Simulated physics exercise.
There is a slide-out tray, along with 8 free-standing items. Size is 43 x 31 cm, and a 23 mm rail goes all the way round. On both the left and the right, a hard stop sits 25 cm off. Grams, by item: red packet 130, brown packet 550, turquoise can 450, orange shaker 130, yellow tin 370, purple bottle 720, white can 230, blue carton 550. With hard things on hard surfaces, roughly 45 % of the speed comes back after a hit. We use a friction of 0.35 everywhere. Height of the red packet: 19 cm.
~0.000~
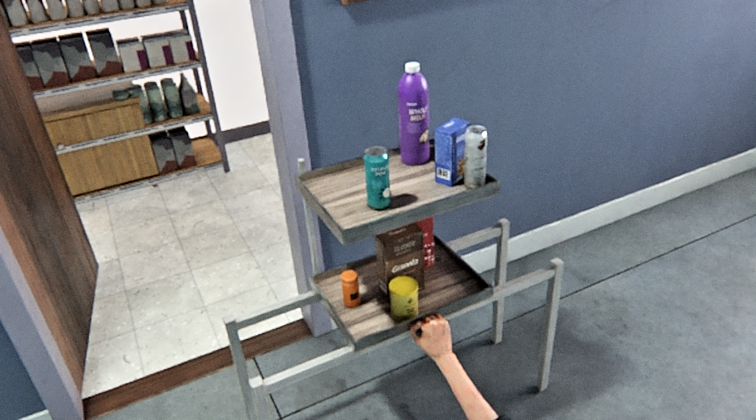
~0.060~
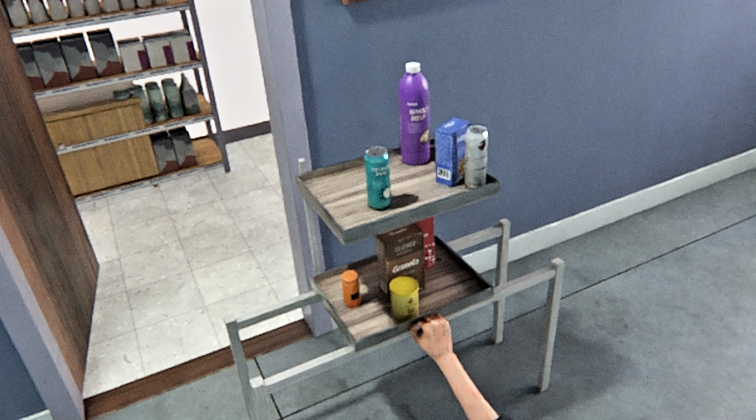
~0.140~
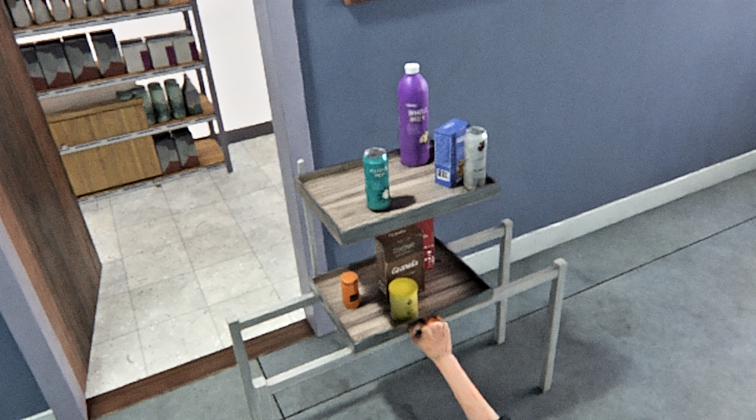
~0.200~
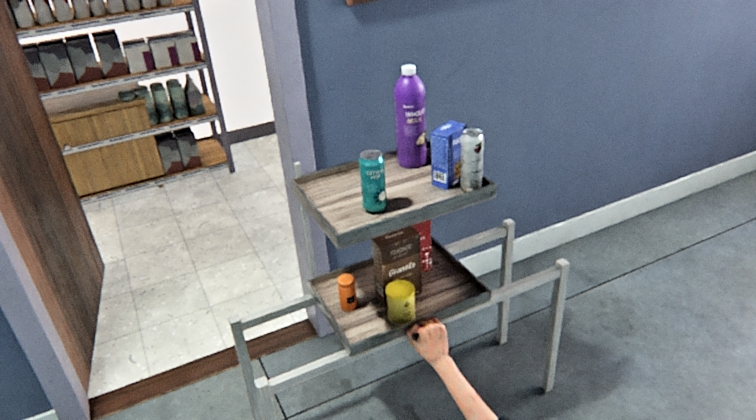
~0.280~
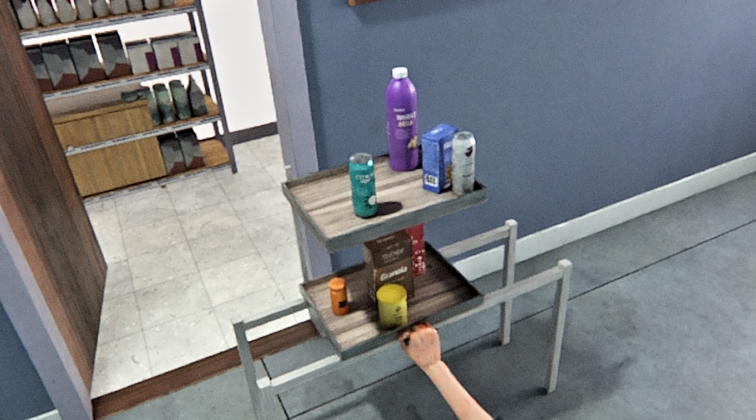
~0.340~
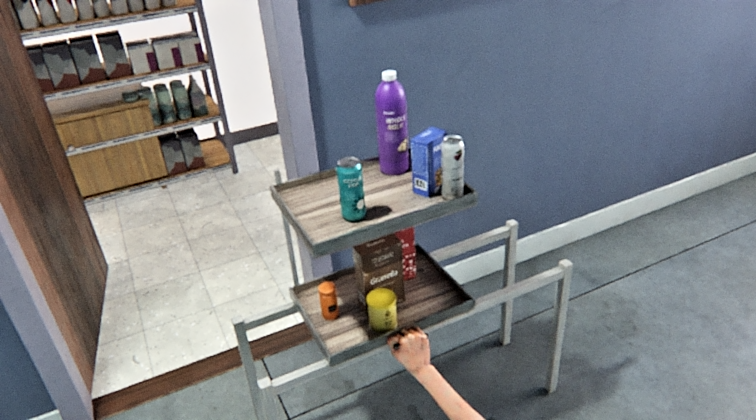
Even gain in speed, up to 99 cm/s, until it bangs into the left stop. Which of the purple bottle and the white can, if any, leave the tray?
The purple bottle is kept by the tray, the white can is kept by the tray.
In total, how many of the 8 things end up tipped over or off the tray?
It adds up to 3.
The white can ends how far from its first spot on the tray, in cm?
Around 22 centimetres.
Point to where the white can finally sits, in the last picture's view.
At roughly (317, 229).
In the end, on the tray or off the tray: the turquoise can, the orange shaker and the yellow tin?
The turquoise can ends on the tray; the orange shaker finishes off the tray; the yellow tin is still on the tray.
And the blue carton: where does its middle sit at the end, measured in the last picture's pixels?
(326, 192), roughly.
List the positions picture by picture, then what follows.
The first picture shows tray midway; purple bottle (414, 114); white can (475, 159).
The second picture shows tray midway; turquoise can (378, 179); orange shaker (351, 289).
The third picture shows tray 1 cm left; yellow tin (404, 301); blue carton (452, 153).
The fourth picture shows tray 3 cm left; brown packet (398, 266).
The fifth picture shows tray 6 cm left; turquoise can (363, 186); orange shaker (339, 297).
The sixth picture shows tray 9 cm left; purple bottle (392, 123); white can (453, 169).
After 0.64 s, tray 25 cm left; white can leaning 7° near (367, 194); purple bottle slid 8 cm near (309, 144); orange shaker leaning 37°.
After 0.94 s, tray 25 cm left; orange shaker now off the tray; white can on its side near (320, 228); purple bottle leaning 35° near (271, 155).
At rest (1.7 s), off the tray, orange shaker; tipped over on the tray, purple bottle and white can; not toppled but over 5 cm from the start, red packet, brown packet, turquoise can, yellow tin and blue carton. In the last view, purple bottle near (245, 192), white can near (317, 229).
